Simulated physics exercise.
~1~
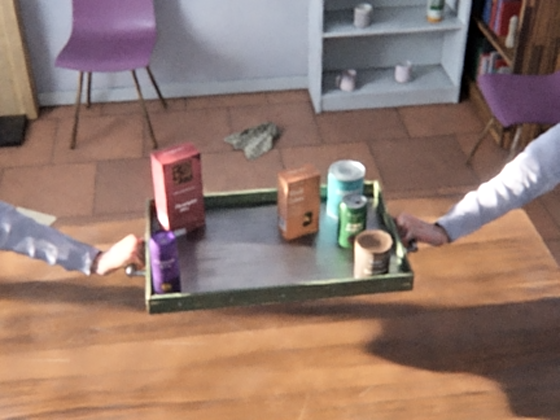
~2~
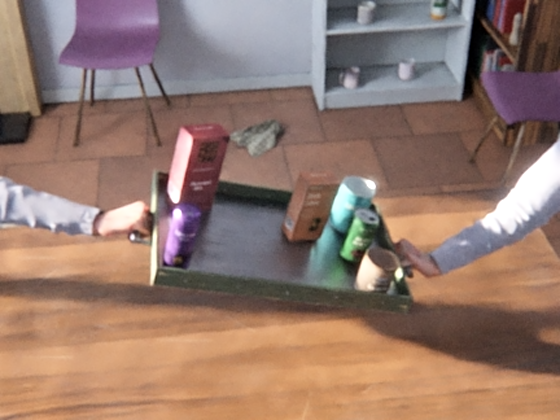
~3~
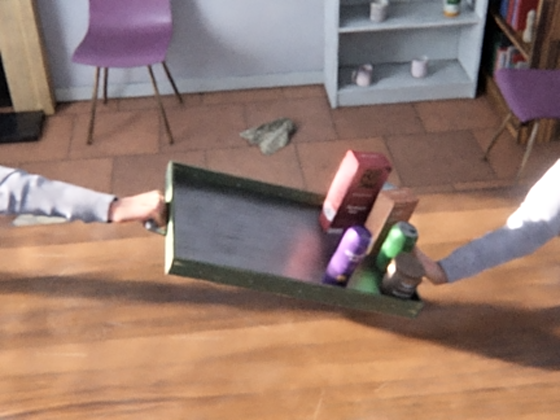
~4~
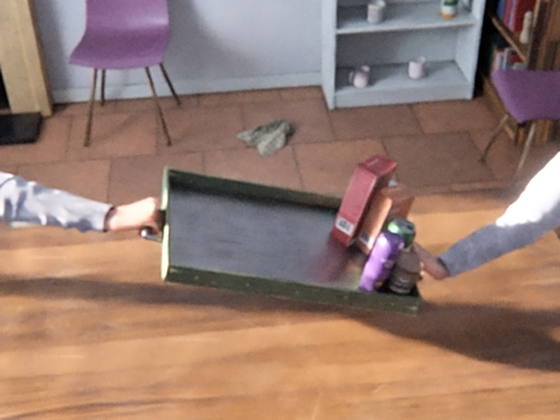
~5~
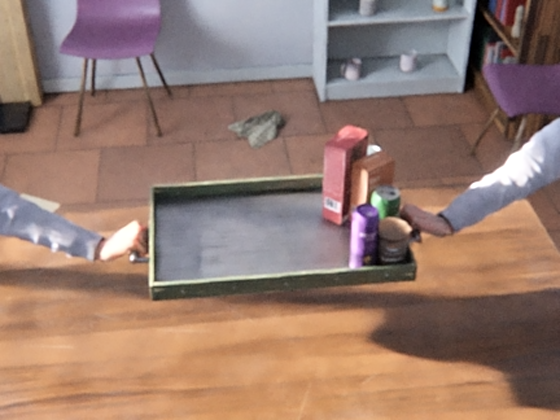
Two hands tip a tray right, its cans and cartons slide together, and it levels.
